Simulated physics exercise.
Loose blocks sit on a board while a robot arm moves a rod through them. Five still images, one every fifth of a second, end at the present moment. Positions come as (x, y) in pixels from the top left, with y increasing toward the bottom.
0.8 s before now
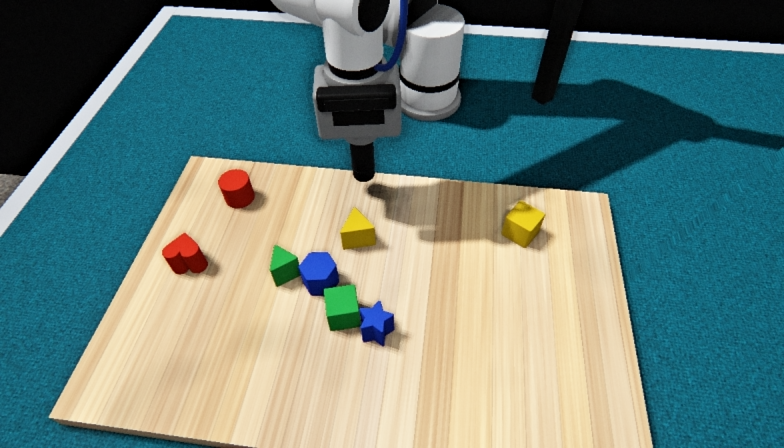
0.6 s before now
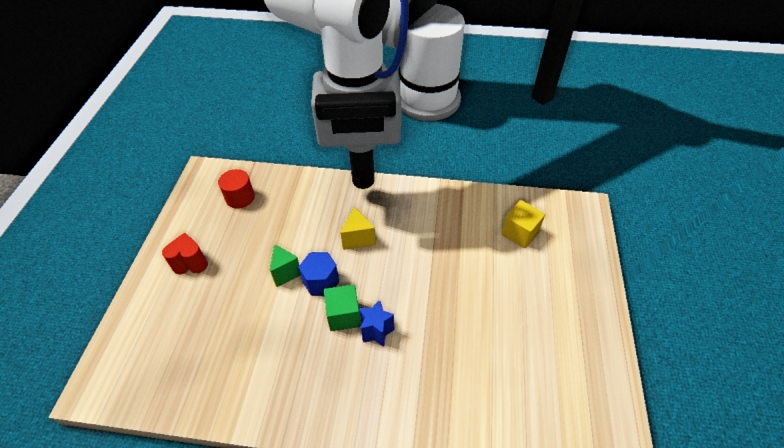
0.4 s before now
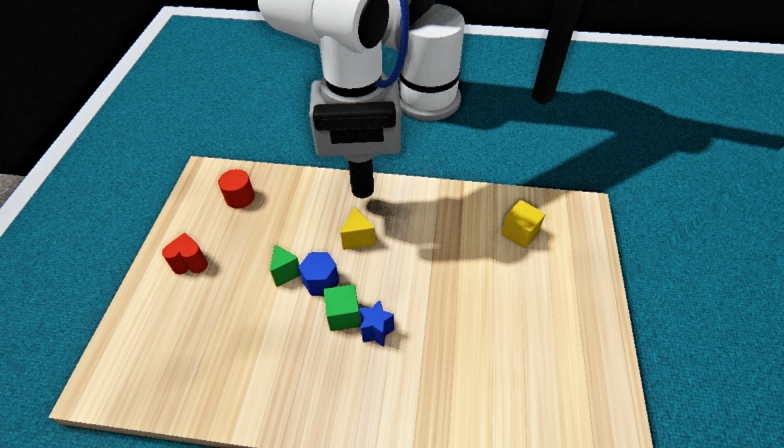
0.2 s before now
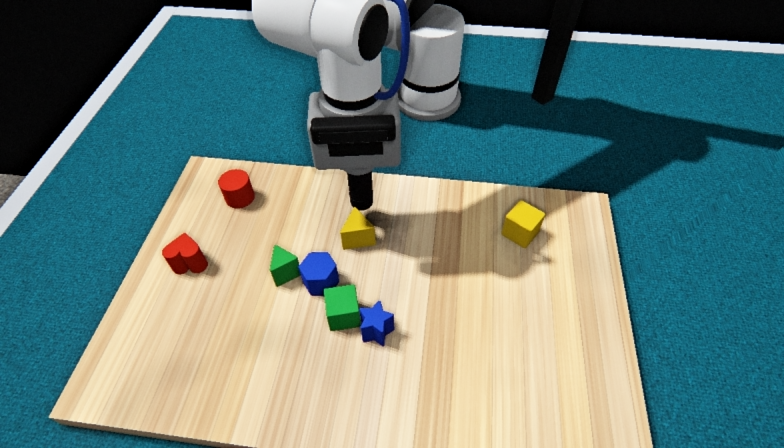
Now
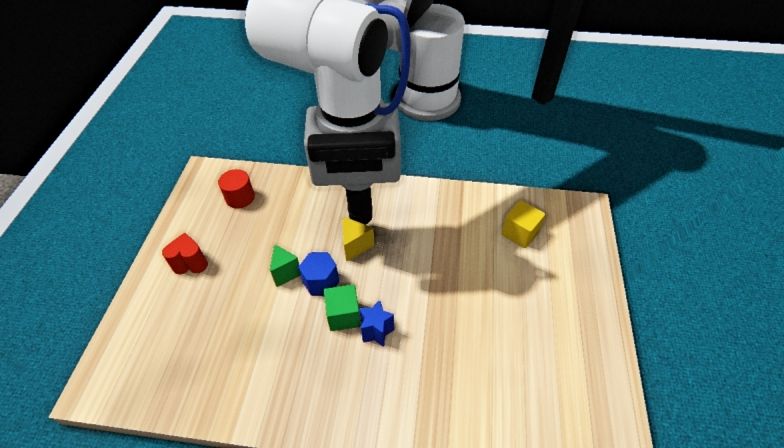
On a wooden board with scattered coloured blocks, a robot arm lowering its rod toward the viewer and slightly nudging a yellow triangle.
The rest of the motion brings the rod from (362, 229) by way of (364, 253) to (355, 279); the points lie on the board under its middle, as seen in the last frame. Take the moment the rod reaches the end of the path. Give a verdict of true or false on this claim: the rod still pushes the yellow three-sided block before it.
That statement is accurate.
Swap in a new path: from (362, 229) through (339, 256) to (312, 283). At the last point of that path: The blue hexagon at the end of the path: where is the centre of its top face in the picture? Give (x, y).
Just about (299, 294).
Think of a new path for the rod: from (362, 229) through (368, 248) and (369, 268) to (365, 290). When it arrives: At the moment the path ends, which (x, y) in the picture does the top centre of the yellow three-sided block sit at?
My best guess is (341, 283).
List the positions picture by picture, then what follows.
In the first frame, tip of the rod at (364, 175), middles of tops, blue hexagon at (317, 265), green square piece at (341, 300), yellow three-sided block at (356, 222), blue star block at (375, 316).
In the second frame, rod at (364, 182), nothing pushed.
In the third frame, rod at (363, 191), nothing pushed.
In the fourth frame, rod at (362, 203), nothing pushed.
In the fifth frame, rod at (361, 217), blue hexagon at (317, 265), green square piece at (341, 300), yellow three-sided block at (353, 229), blue star block at (375, 316).
On the path given first. Halfway along, rod at (362, 242); yellow three-sided block at (351, 255), turned 15° clockwise.
At the end, rod at (354, 268); blue hexagon at (314, 267), turned 15° clockwise; green square piece at (338, 309); yellow three-sided block at (341, 282), turned 15° clockwise; blue star block unmoved.
